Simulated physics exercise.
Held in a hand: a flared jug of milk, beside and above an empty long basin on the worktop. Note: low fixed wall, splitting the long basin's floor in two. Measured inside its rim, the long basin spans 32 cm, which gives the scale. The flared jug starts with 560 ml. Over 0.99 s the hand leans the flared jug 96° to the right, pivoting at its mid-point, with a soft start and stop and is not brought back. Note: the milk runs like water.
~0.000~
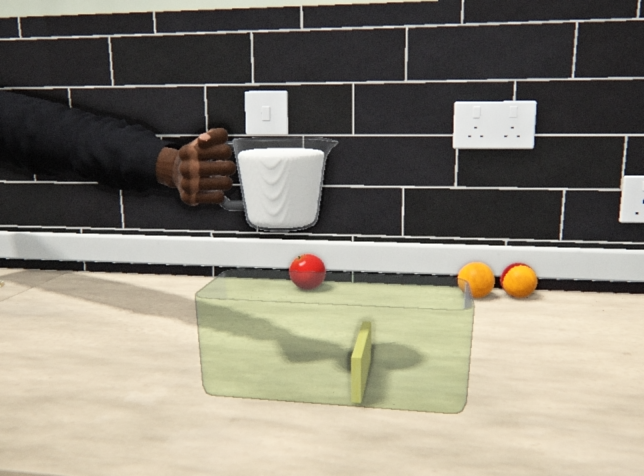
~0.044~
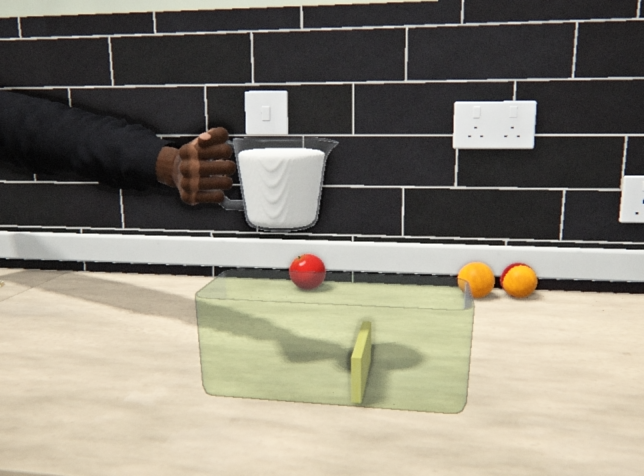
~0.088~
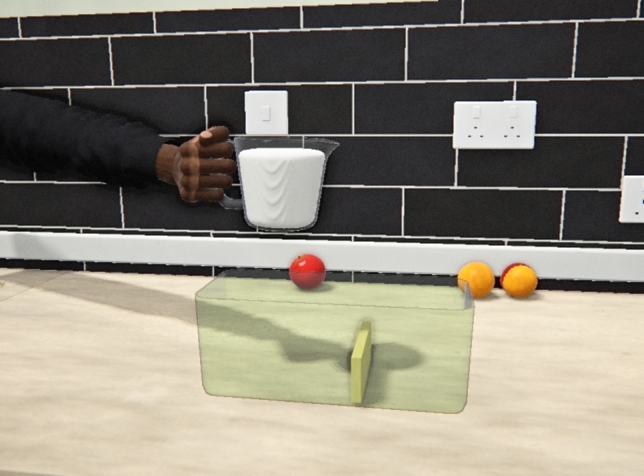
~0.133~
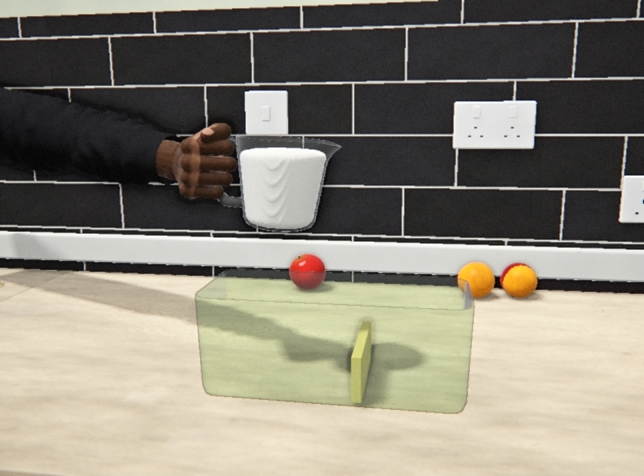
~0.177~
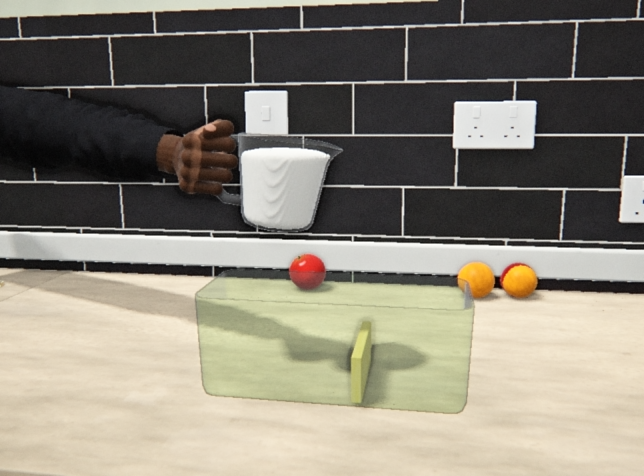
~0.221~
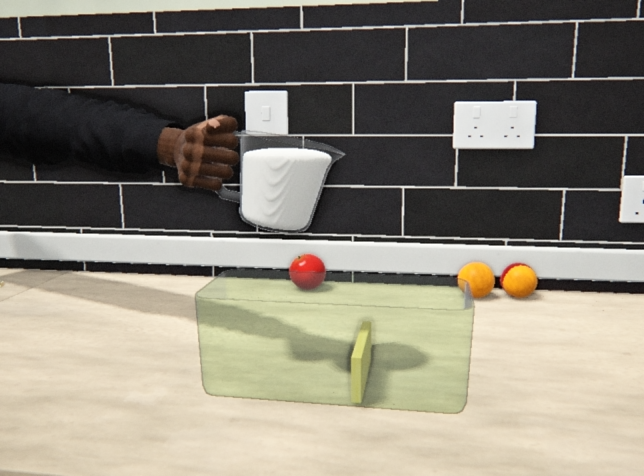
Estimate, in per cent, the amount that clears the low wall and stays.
Roughly 91 percent.
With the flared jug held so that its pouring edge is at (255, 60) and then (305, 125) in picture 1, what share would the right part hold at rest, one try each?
Around 5 per cent first, around 50 per cent next.
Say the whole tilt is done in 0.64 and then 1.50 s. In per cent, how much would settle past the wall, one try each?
Near 90 in a hundred on the first go and near 90 in a hundred on the second.
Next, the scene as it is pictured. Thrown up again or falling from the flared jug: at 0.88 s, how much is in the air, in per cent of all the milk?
Around 18 percent of it is airborne.
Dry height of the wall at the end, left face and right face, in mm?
Close to 56 mm left and close to 22 mm right.
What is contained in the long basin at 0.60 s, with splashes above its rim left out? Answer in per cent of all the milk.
About 7%.
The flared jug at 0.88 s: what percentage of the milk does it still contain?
Roughly 22 percent remains.
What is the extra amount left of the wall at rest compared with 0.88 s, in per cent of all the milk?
I'd say near 7 percent.
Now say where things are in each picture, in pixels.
In the first frame, tilt 0°; pouring edge (338, 141); surface from (242, 152) to (326, 152); the long basin's rim runs from (211, 284) to (470, 295); the wall's top is at (362, 339).
In the second frame, tilt 0°; pouring edge (338, 142); surface from (242, 152) to (325, 152).
In the third frame, tilt 2°; pouring edge (339, 143); surface from (243, 152) to (325, 154).
In the fourth frame, tilt 4°; pouring edge (341, 146); surface from (244, 151) to (327, 154).
In the fifth frame, tilt 7°; pouring edge (343, 149); surface from (245, 152) to (329, 155).
In the sixth frame, tilt 11°; pouring edge (345, 154); surface from (247, 153) to (333, 156).
By 0.60 s the tilt is 64° and 73 per cent is still to pour, 0 is left of the wall and 7 right of it.
By 0.88 s the tilt is 93° and 22 per cent is still to pour, 1 is left of the wall and 60 right of it.
By 1.17 s the tilt is 96° and 2 per cent is still to pour, 6 is left of the wall and 89 right of it.
By 1.49 s the tilt is 96° and 0 per cent is still to pour, 8 is left of the wall and 91 right of it.
At rest 8 per cent lies left of the wall, 91 right of it and 1 outside.
